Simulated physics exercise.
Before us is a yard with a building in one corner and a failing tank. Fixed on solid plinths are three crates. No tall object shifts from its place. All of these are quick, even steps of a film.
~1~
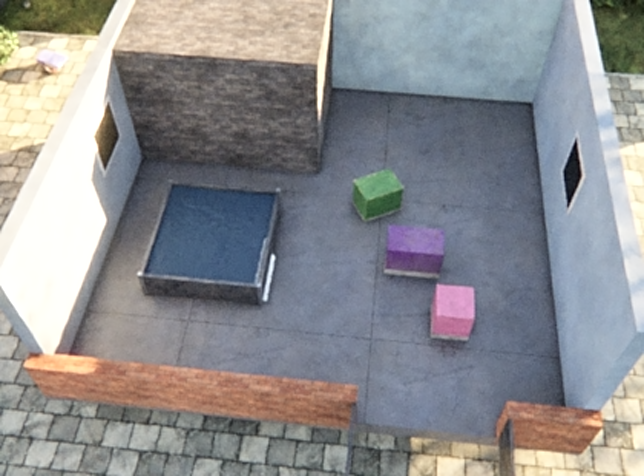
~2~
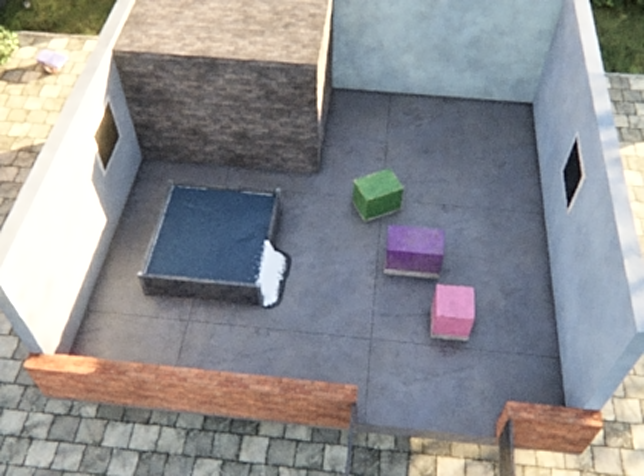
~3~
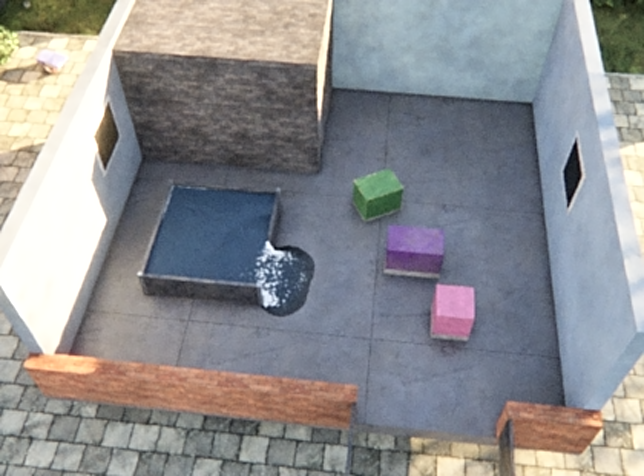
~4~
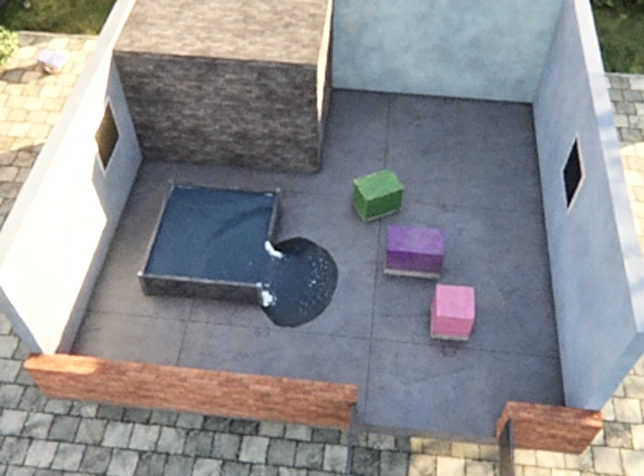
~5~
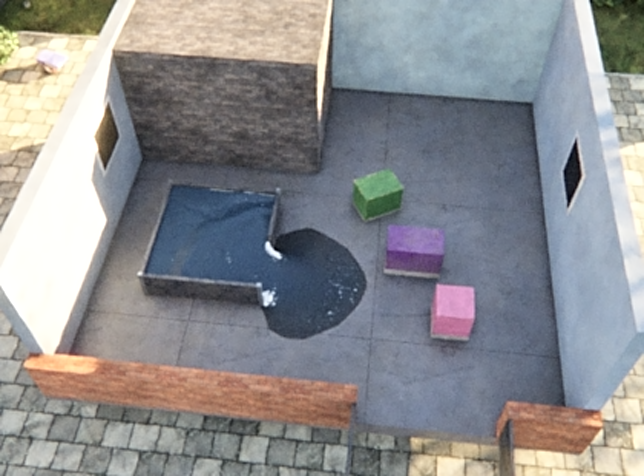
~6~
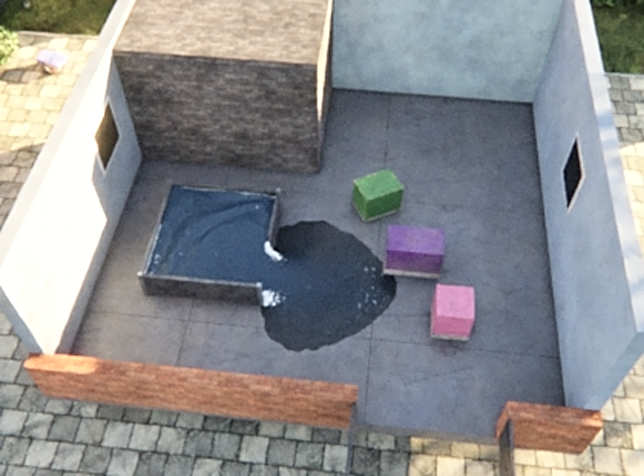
In a walled yard, dark water pours from a tank's right side and spreads toward coloured blocks.
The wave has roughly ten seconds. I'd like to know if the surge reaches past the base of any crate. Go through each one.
Here is how it goes: The green crate is reached; the pink crate is reached; the purple crate is reached.
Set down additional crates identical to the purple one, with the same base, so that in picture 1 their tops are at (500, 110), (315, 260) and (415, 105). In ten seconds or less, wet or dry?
In order, the crates: One stays clear, two gets flooded, three stays clear.
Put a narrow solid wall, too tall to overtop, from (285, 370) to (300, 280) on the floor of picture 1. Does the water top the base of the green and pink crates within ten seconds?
Green crate is flooded; pink crate is left untouched.
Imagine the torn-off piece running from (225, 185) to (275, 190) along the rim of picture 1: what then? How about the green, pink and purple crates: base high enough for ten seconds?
Green: Flooded, pink: Clear, purple: Clear.
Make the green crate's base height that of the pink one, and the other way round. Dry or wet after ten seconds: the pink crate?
Note: Pink crate is flooded.
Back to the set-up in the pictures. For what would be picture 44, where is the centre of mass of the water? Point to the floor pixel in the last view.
I'd put my finger on (355, 265).
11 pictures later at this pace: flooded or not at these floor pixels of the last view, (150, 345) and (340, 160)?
Going by the order given, the first is still bare and the second still bare.
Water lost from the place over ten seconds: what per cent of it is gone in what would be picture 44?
It should be close to 60 percent by then.
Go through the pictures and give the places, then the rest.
The first frame shows still water in the tank at (213, 233).
In the second frame, the front is at (282, 255), out from the gap at (264, 272).
In the third frame, water pours out at (264, 273) and has run to (309, 263).
In the fourth frame, water pours out at (264, 273) and has run to (329, 262).
In the fifth frame, the front is at (359, 276), out from the gap at (264, 273).
In the sixth frame, the front is at (390, 285), out from the gap at (264, 273).
A moment on, water covers 15 % of the floor; the green crate water round its plinth, the pink crate water round its plinth, the purple crate water round its plinth.
Next, water covers 30 % of the floor; the green crate water round its plinth, the pink crate water round its plinth, the purple crate water round its plinth.
Then, water covers 40 % of the floor; the green crate water round its plinth, the pink crate water round its plinth, the purple crate water round its plinth.
Later, water covers 50 % of the floor; the green crate water round its plinth, the pink crate water round its plinth, the purple crate water round its plinth.
In the end, water covers 65 % of the floor; the green crate was topped, the pink crate was topped, the purple crate was topped.
